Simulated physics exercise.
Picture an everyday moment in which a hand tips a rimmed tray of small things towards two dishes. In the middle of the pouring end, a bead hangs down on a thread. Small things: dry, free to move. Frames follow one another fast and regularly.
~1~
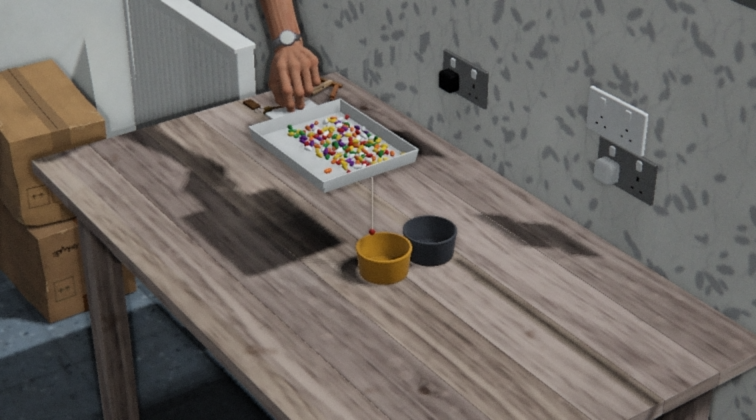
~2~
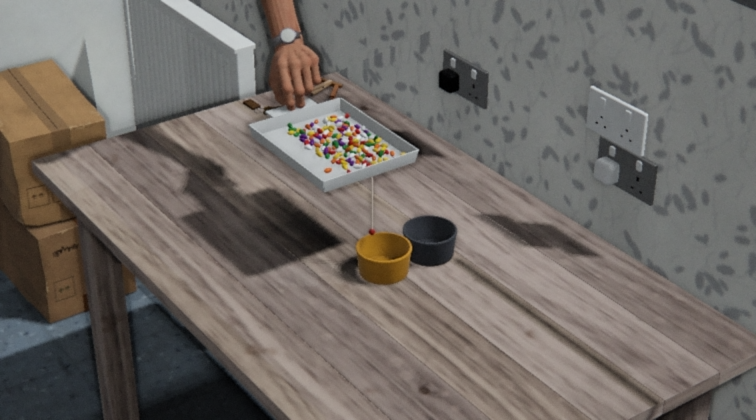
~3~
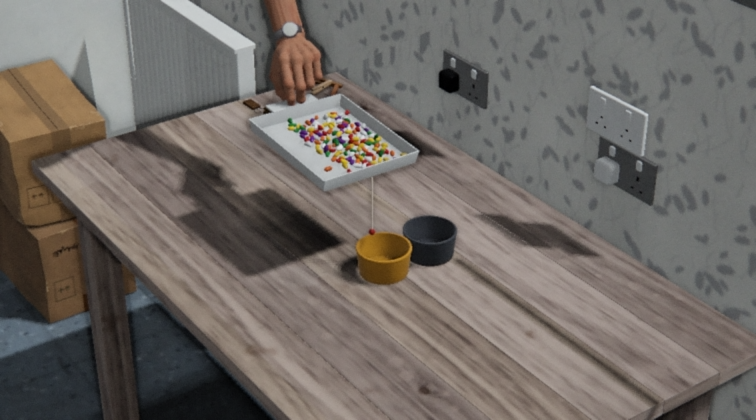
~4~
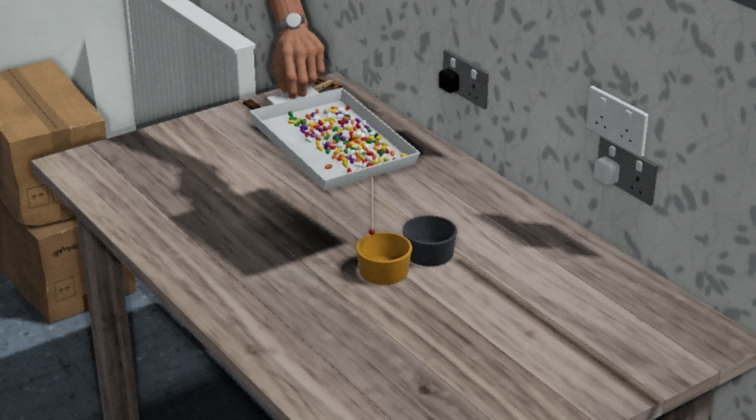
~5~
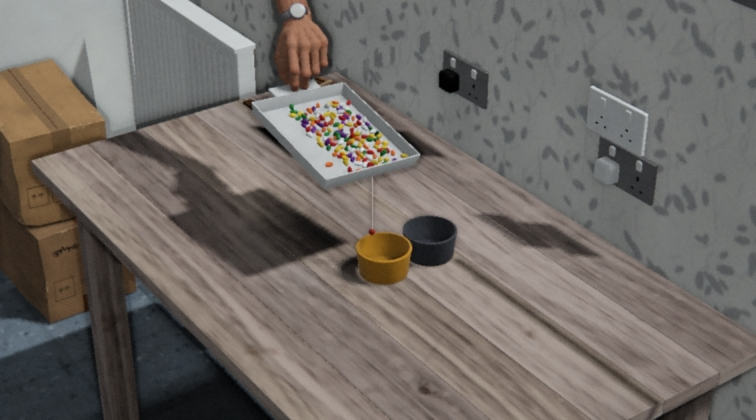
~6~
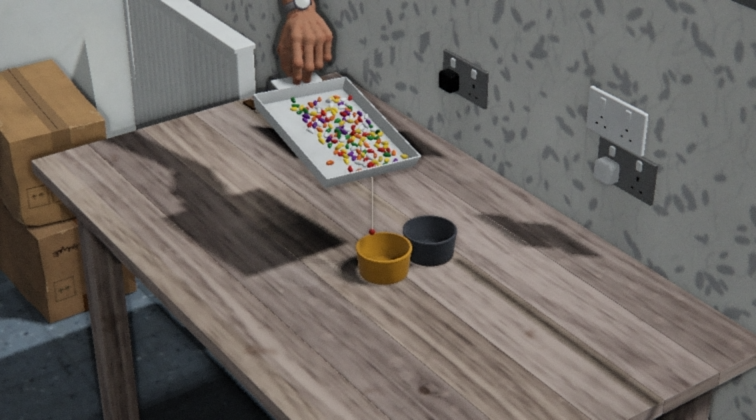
The clip opens on a hand at the far end of a pale rimmed tray of colourful jelly beans, above a wooden table with an orange dish and a dark grey one. The hand gradually raises its end, tilting the tray towards the dishes, while a small red bead hangs on its thread.
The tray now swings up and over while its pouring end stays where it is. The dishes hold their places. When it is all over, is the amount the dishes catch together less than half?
No. The dishes collect the majority.
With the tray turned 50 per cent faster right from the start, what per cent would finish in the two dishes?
I'd put it near 80 per cent.
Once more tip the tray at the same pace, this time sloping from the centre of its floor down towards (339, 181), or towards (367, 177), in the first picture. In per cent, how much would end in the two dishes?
The first comes to 10 %, while the second comes to 30 %.
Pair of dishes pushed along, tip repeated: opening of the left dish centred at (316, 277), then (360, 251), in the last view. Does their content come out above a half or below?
First shift, a minority share; second shift, a majority share.
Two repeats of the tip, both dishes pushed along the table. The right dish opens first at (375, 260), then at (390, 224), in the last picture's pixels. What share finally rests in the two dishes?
0 and 20 in a hundred.
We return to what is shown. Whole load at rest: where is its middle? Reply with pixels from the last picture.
About (424, 250).
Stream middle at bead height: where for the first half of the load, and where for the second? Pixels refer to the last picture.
First around (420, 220), afterwards around (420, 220).
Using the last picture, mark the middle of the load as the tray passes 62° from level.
Somewhere around pixel (382, 136) in the last picture.
Just after the last frame, tray tipped steeply; almost all on the tray; just a few in the air.
A moment on, tray tipped past a quarter turn; almost all on the tray; just a few in the left dish; just a few in the right dish; just a few outside both; just a few in the air.
Further on, tray tipped past a quarter turn; roughly a quarter in the left dish; roughly two thirds in the right dish; about a tenth outside both.
When it is over, tray tipped past a quarter turn; roughly a quarter in the left dish; roughly two thirds in the right dish; about a tenth outside both.
